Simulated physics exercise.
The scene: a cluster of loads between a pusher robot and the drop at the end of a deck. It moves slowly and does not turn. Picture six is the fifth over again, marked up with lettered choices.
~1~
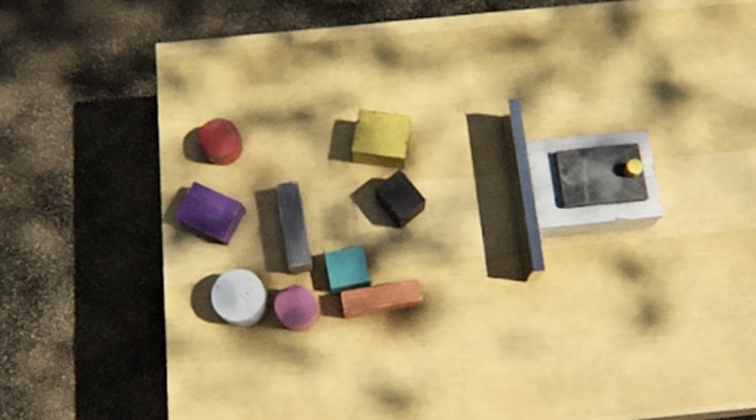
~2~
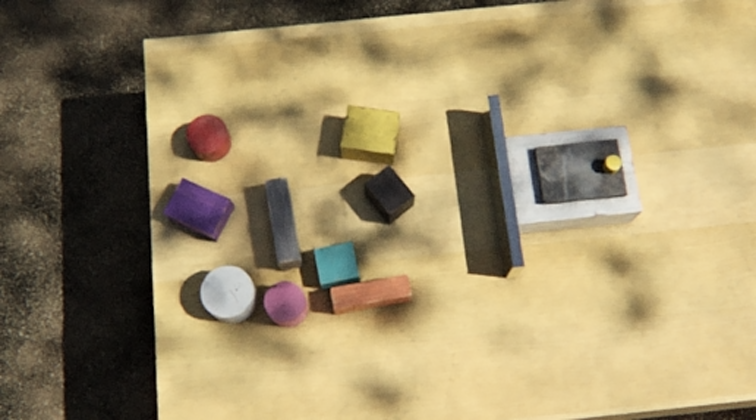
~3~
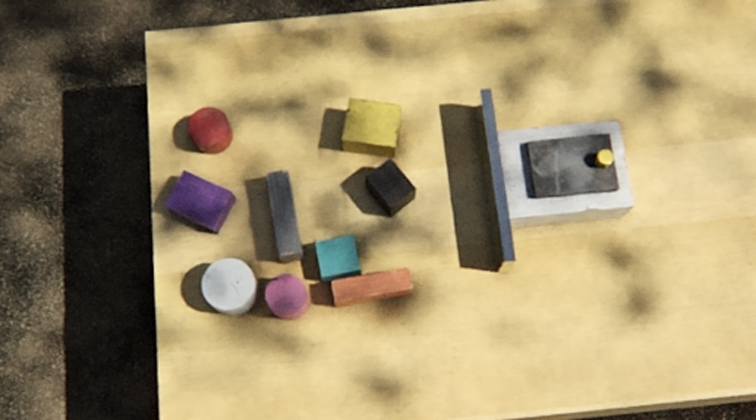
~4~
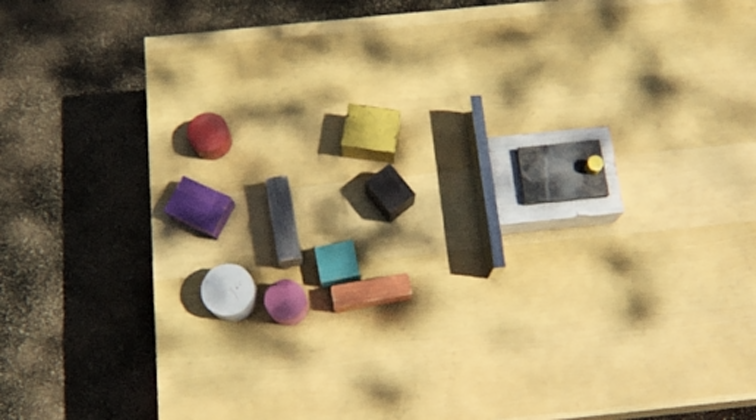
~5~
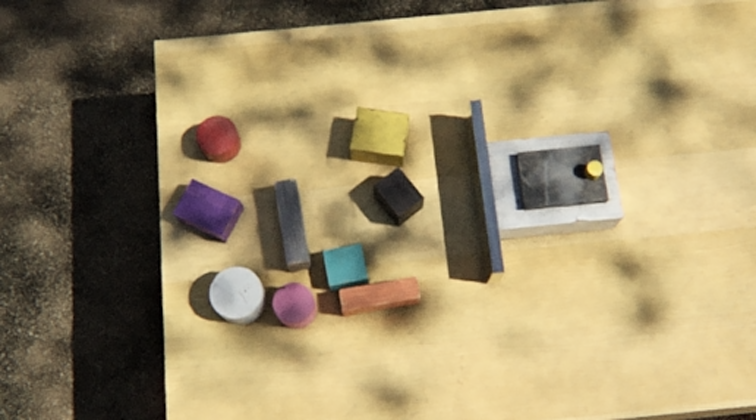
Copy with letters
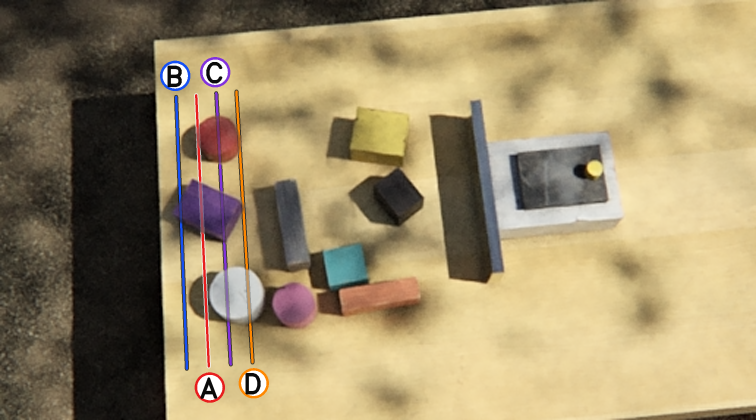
On a pale deck, a pusher robot slides slightly left, nearing a cluster of still, coloured objects.
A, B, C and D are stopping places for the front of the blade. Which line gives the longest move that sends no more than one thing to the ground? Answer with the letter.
D is the last line within the limit.
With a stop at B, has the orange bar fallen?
By then, no.
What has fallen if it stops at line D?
The purple crate goes over.
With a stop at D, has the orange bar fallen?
No.
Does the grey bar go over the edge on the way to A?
Yes.
On the copy, A at (202, 225); B at (181, 227); C at (223, 223); D at (244, 221).
On D. First, robot (468, 186); orange bar (364, 300); yellow crate (360, 142).
Then, robot (379, 194); white canister (229, 296); pink canister (262, 328).
Finally, robot (312, 200); purple crate over the edge; red canister (164, 145); one fallen.
By contrast, A drops four; B drops six; C drops three.
